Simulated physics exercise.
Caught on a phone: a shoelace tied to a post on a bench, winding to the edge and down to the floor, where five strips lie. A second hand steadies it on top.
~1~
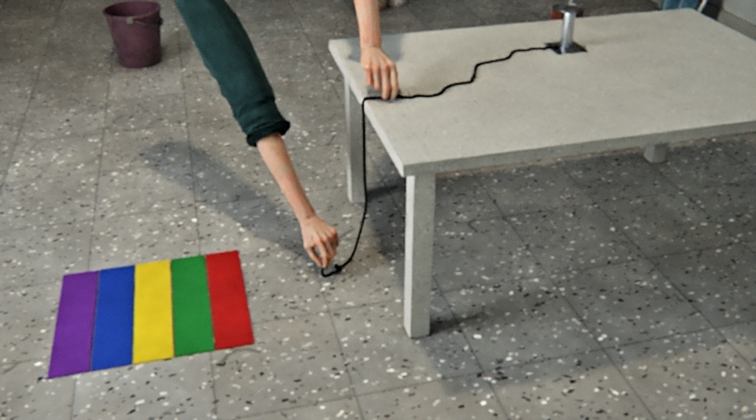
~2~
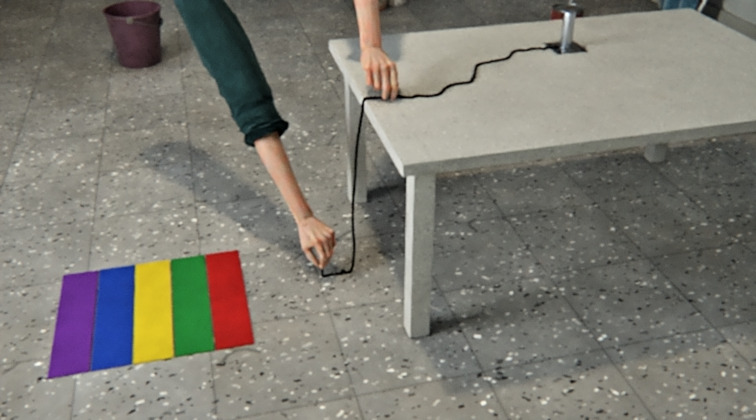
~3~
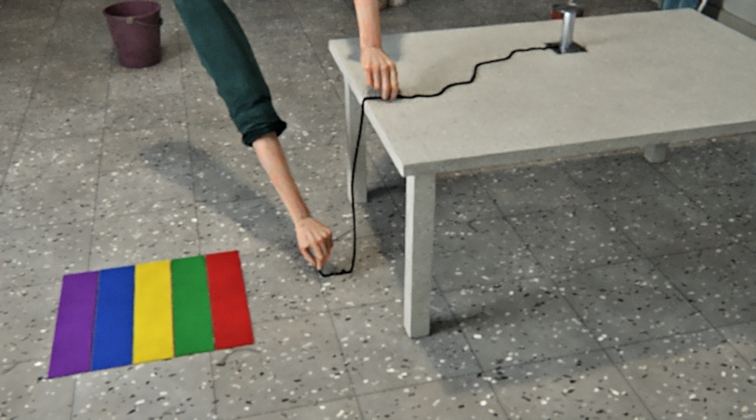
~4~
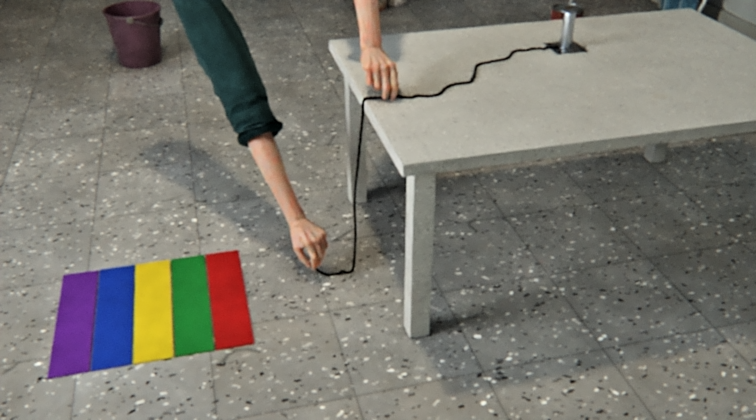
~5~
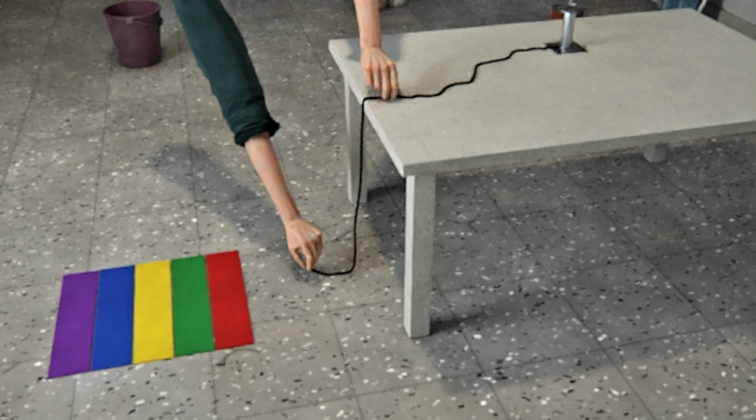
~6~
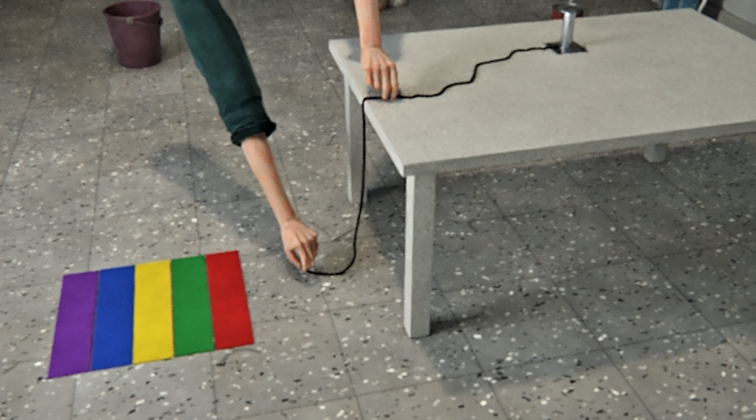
On a speckled floor beside a pale table, a black cord runs from a small post across the tabletop and down over the edge, steadied there by one hand. The other hand, gripping the cord's lower end, inches it left across the floor, slightly nearer the red side of five coloured strips.
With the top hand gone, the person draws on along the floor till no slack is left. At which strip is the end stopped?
The end stops over the yellow strip.
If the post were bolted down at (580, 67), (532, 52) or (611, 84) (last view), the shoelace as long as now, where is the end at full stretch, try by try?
In that order: (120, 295), (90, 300) and (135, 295).
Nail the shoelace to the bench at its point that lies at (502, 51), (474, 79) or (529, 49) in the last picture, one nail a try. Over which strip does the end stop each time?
In that order: Yellow; green; yellow.
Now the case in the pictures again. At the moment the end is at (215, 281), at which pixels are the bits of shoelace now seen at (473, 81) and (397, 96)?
The first at (435, 78), the second at (360, 109).
A little later, end near (215, 281); over red.
Next, end near (172, 287); over green.
When it is tight, end near (145, 291); over yellow. It gets as far as the yellow strip.
